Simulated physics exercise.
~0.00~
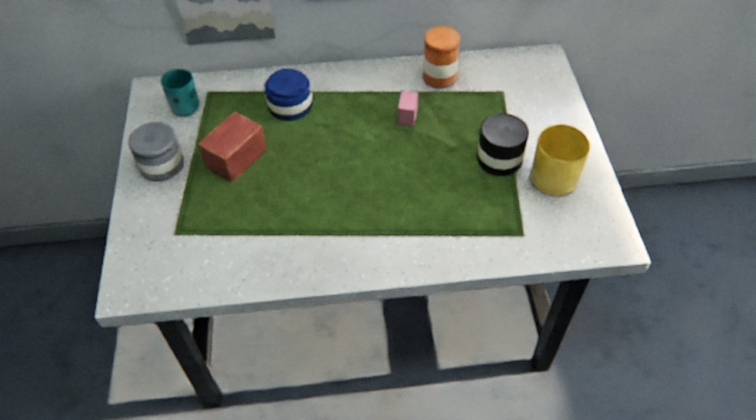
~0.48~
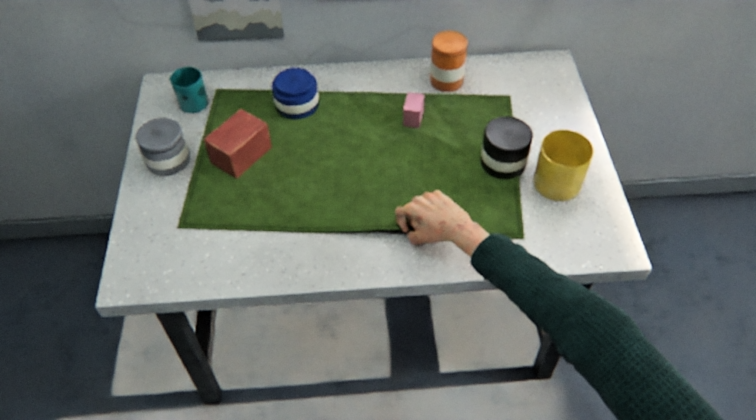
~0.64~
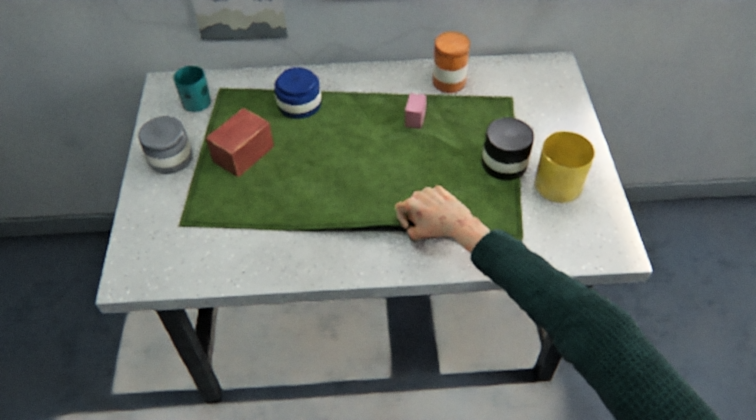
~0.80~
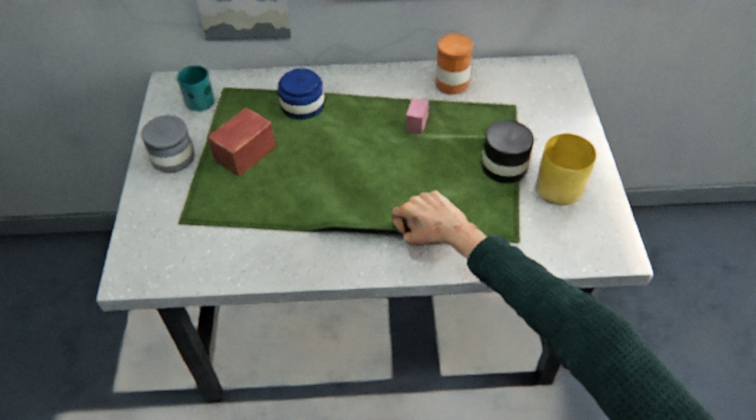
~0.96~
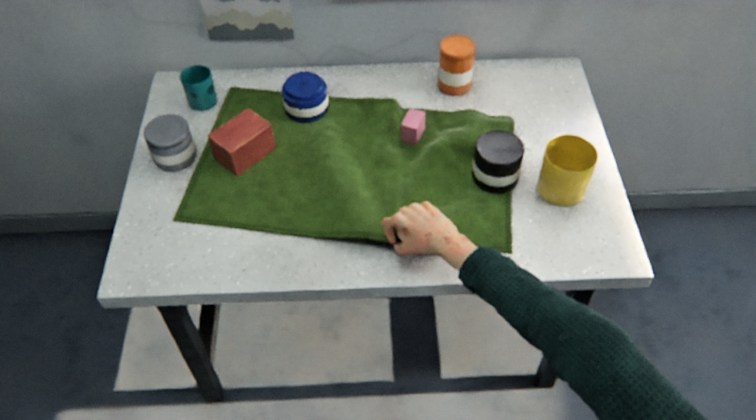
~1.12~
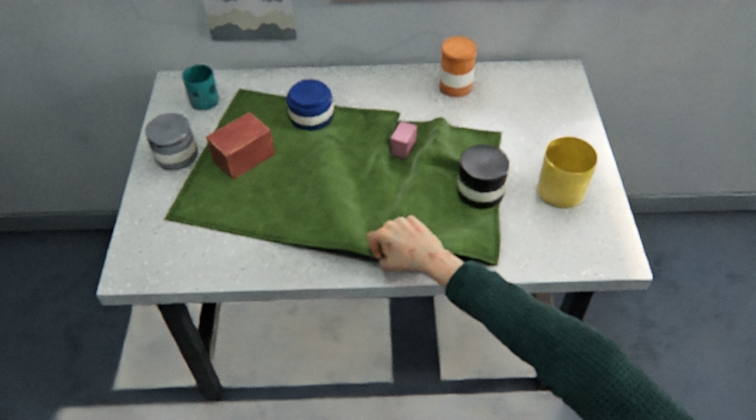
A hand gripping a green towel's front edge and pulling it forward and left, shifting a black tin and pink block.
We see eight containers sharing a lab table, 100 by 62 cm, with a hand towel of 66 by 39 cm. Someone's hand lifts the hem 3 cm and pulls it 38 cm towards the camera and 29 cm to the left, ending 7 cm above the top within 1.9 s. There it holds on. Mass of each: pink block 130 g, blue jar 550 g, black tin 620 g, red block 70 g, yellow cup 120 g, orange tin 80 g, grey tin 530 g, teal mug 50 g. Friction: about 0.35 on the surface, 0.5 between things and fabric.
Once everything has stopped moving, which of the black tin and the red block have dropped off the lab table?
The black tin has dropped off, the red block is still on it.
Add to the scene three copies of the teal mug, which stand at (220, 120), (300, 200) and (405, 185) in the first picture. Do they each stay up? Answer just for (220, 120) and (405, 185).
In that order: Stays on, goes over.
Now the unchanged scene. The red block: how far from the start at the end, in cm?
Roughly red block 25 cm.
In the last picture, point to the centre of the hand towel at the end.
Roughly at (274, 323) in the last picture.
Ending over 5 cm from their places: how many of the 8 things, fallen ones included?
I make it 4.
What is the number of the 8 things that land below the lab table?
Counted result: 1.
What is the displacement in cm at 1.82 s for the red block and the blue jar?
Shift - red block 15 cm, blue jar 25 cm.
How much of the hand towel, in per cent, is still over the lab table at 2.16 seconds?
I'd estimate close to 45 per cent.
After 1.5 s, 90 % of the hand towel is still over the top; black tin 24 cm off its start, red block 7 cm off its start, pink block 21 cm off its start.
After 1.8 s, 75 % of the hand towel is still over the top; black tin 38 cm off its start, red block 15 cm off its start, pink block on its side, 24 cm off its start.
After 2.2 s, 45 % of the hand towel is still over the top; black tin over the edge, red block 23 cm off its start at (198, 214), pink block on its side, 33 cm off its start at (456, 235).
After 2.5 s, 35 % of the hand towel is still over the top; black tin over the edge, red block 26 cm off its start, blue jar 37 cm off its start.
After 4.1 s, 35 % of the hand towel is still over the top; black tin over the edge, red block 26 cm off its start at (190, 228), blue jar 37 cm off its start at (292, 214), pink block on its side, 36 cm off its start at (475, 249).
